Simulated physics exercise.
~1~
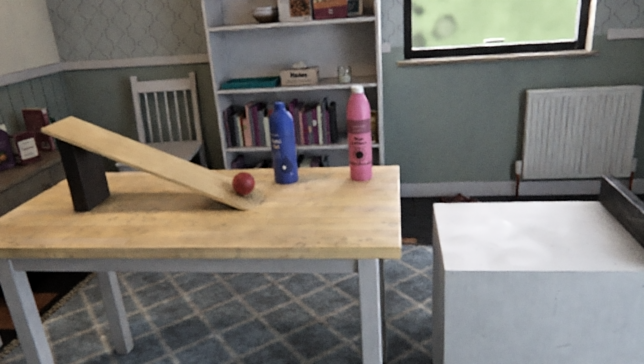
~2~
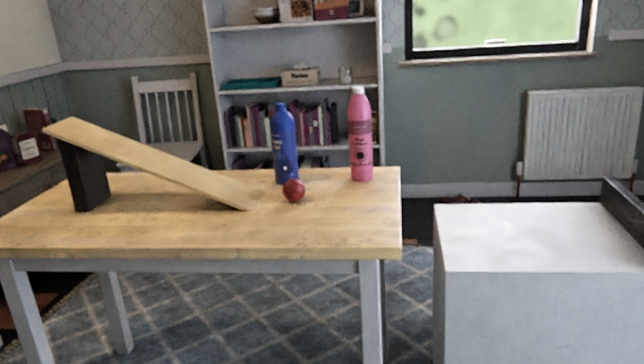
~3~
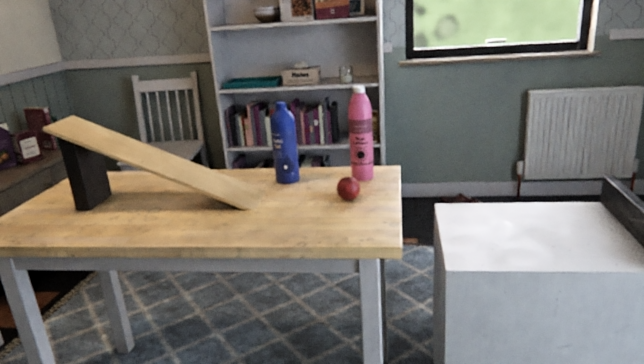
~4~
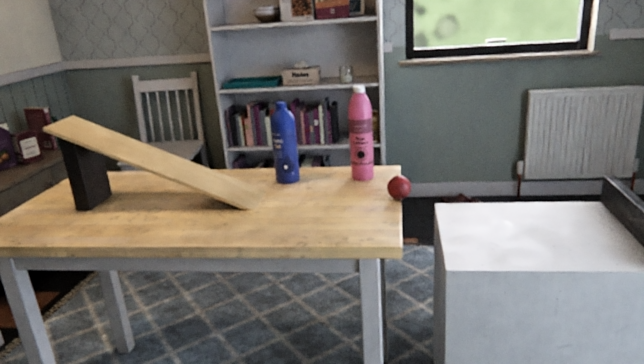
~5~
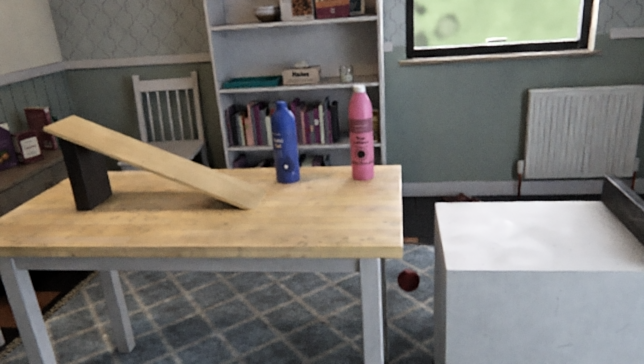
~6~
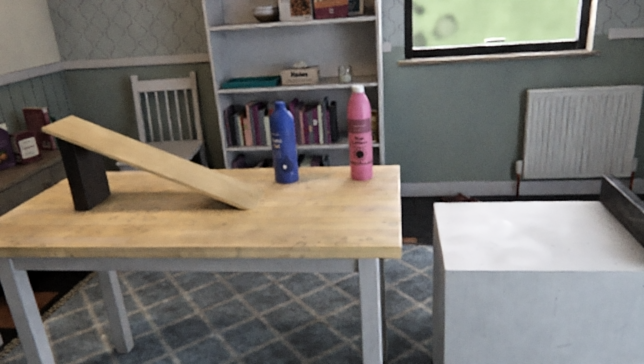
A small red ball sits at the foot of a wooden ramp on a pale wooden table, seen from the side by a slightly swaying camera in a room with a bookcase, a white chair and a patterned blue-grey rug. A blue bottle and a pink bottle stand toward the back, and a white cabinet waits beyond a gap on the right. The ball rolls right along the tabletop, passing in front of both bottles. It leaves the table's right end and drops into the gap before reaching the cabinet. It disappears from view, while both bottles remain standing.
